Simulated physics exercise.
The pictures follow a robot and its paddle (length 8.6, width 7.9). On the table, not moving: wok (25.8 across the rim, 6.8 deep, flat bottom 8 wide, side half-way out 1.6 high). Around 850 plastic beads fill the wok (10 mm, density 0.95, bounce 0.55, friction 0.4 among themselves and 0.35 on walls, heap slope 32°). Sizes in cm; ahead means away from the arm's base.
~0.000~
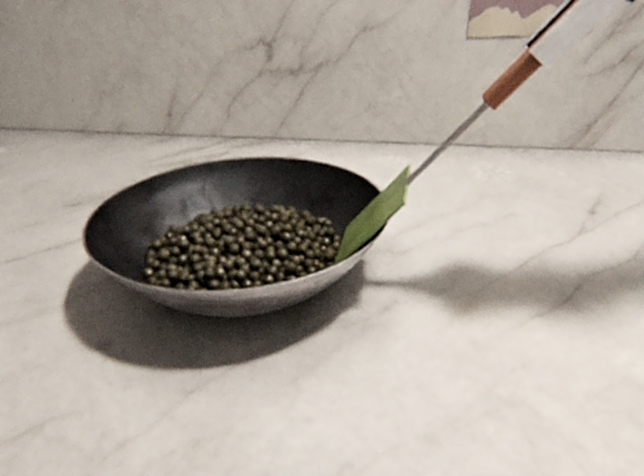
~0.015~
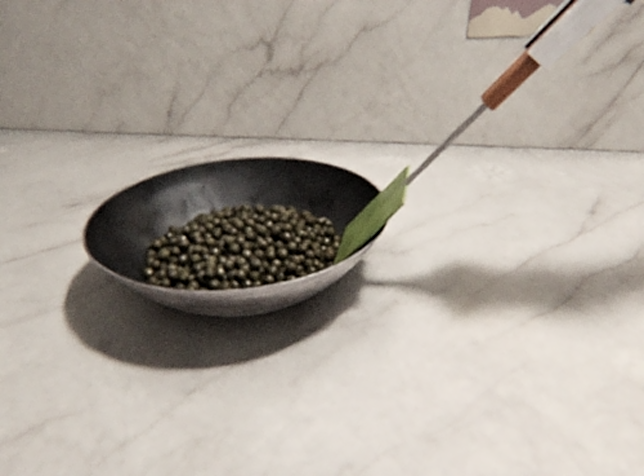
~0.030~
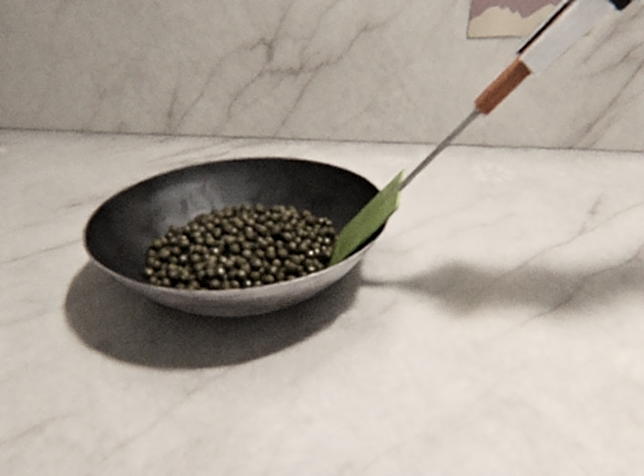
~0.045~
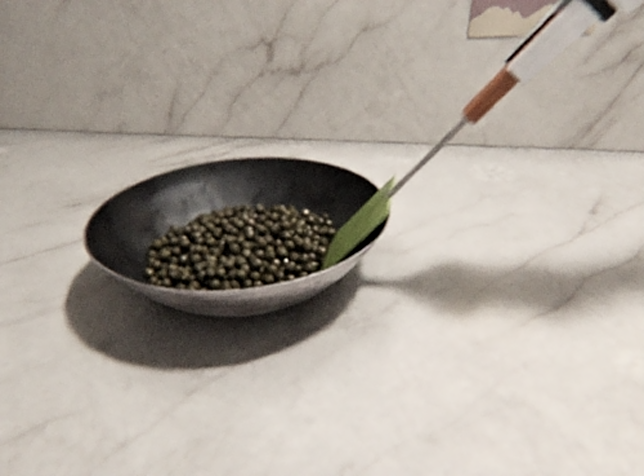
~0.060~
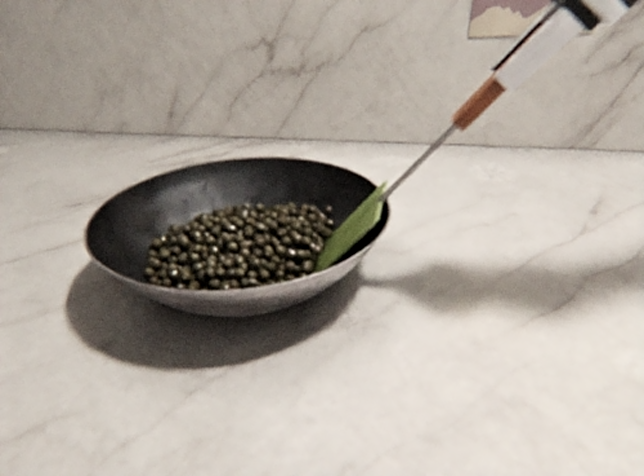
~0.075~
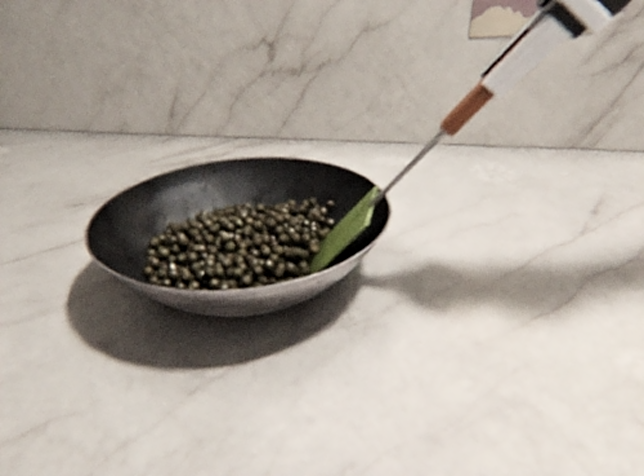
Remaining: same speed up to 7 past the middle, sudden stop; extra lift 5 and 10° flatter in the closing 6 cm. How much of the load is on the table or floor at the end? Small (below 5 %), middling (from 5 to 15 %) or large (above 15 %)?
Answer: Middling; from 5 to 15 % of the plastic beads finish on the table or floor.
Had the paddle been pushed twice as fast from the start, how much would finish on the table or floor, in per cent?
In that case some 25 per cent.
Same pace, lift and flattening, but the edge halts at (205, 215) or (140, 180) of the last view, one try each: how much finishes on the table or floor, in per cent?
About 0 and 25 per cent.
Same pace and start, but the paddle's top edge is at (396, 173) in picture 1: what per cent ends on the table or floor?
About 10 per cent.
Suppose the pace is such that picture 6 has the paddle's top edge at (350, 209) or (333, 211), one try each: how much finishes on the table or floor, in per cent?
About 25 and 30 per cent.
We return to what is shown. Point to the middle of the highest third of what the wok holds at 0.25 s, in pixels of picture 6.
At about (179, 217).
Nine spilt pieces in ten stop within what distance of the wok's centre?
Roughly 40 cm.
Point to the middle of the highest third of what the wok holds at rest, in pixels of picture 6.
At about (166, 224).
After 0.16 s, sloping 50°, highest piece 8 above the table; 846 in the wok.
After 0.25 s, sloping 46°, highest piece 7 above the table; 846 in the wok.
After 0.50 s, sloping 40°, highest piece 8 above the table; 776 in the wok, 47 on the table or floor, 23 on the blade or in flight.
After 1.55 s, sloping 40°, highest piece 7 above the table; 775 in the wok, 71 on the table or floor.
In the end, 775 in the wok, 71 on the table or floor. That is 8 % on the table or floor.
